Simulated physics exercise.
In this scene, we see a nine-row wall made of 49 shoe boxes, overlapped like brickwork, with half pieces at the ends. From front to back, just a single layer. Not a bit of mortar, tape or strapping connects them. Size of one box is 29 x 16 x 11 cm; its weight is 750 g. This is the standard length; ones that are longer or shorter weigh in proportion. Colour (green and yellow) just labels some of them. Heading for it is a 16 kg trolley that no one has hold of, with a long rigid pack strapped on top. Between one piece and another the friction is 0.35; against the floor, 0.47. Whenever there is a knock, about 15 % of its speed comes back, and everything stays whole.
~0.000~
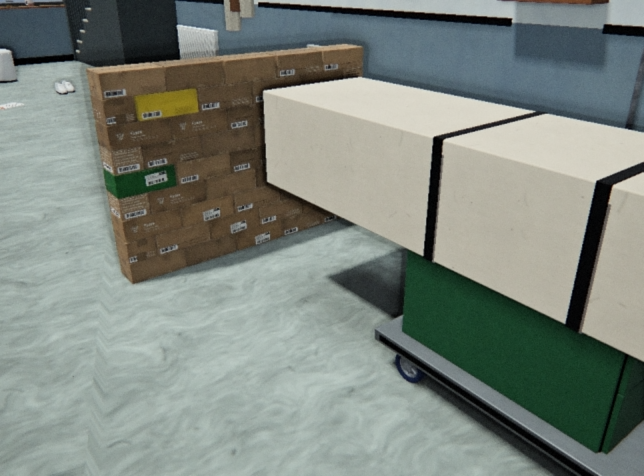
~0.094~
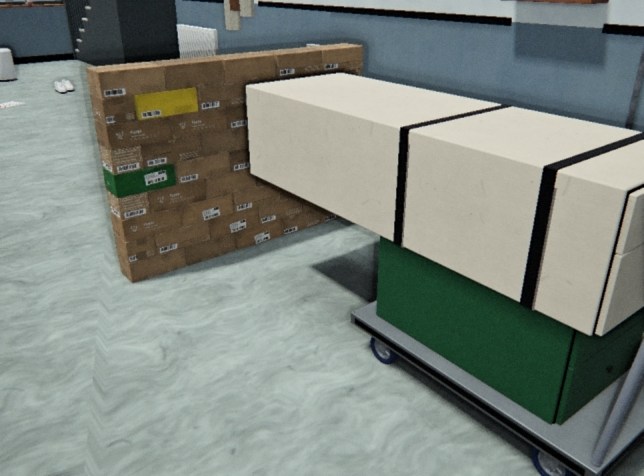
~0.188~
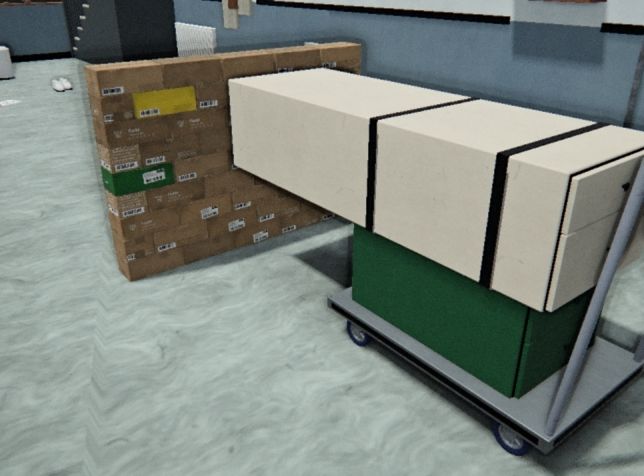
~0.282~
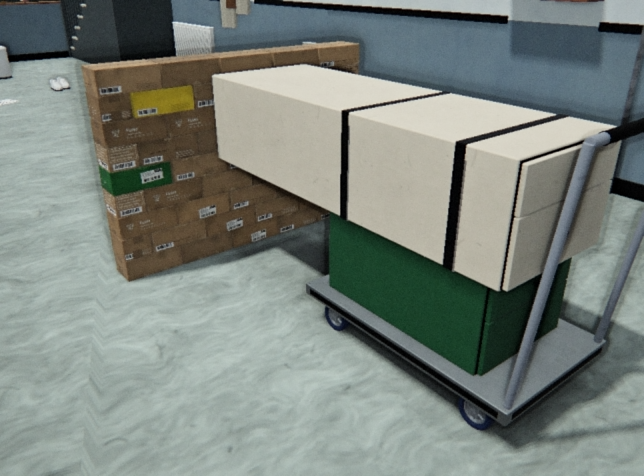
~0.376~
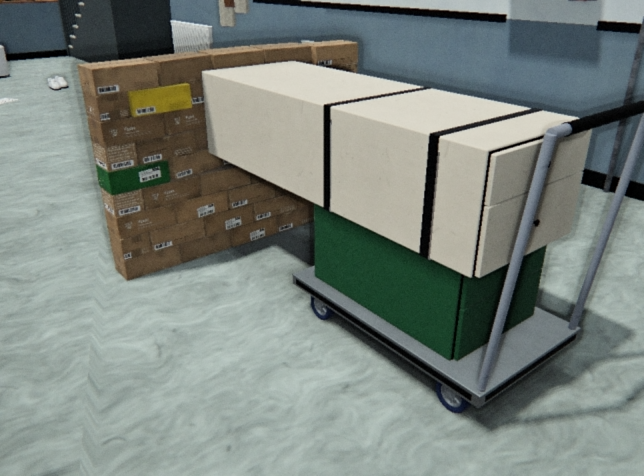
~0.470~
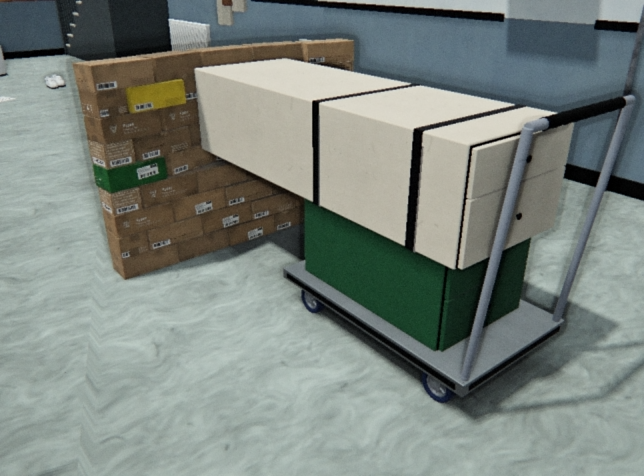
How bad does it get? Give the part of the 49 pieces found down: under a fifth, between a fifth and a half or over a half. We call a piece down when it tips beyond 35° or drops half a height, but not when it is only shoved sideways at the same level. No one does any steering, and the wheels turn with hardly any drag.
Down in the end: The majority.
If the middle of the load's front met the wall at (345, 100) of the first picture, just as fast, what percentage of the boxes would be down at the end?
I'd expect something close to 30 per cent of them to end down.
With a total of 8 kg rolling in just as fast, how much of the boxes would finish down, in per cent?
I'd guess something like 70 per cent of them end down.
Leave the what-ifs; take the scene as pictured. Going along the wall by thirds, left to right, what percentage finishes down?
From the left: 70, then 70, then 60 percent.
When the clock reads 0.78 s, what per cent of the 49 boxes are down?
By then, 10 per cent.
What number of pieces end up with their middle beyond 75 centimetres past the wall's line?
I'd say close to 16 of them.
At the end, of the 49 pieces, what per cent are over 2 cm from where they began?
65 %.
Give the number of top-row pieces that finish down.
From the top row, the count is 5.
By 0.78 s, load 21 cm past the wall's line, still rolling; 5 of the 49 boxes down; yellow box tilted 22°; green box tilted 21°.
By 1.10 s, load 30 cm past the wall's line, still rolling; 32 of the 49 boxes down; green box tilted 72°, 13 cm lower; yellow box tilted 69°, 37 cm lower.
When it is over (2.0 s), load 42 cm past the wall's line, still rolling; 32 of the 49 boxes down; yellow box on its side; green box on its side. That is 65 per cent. In pixels of the last frame, middles, yellow box near (84, 198), green box near (83, 232).
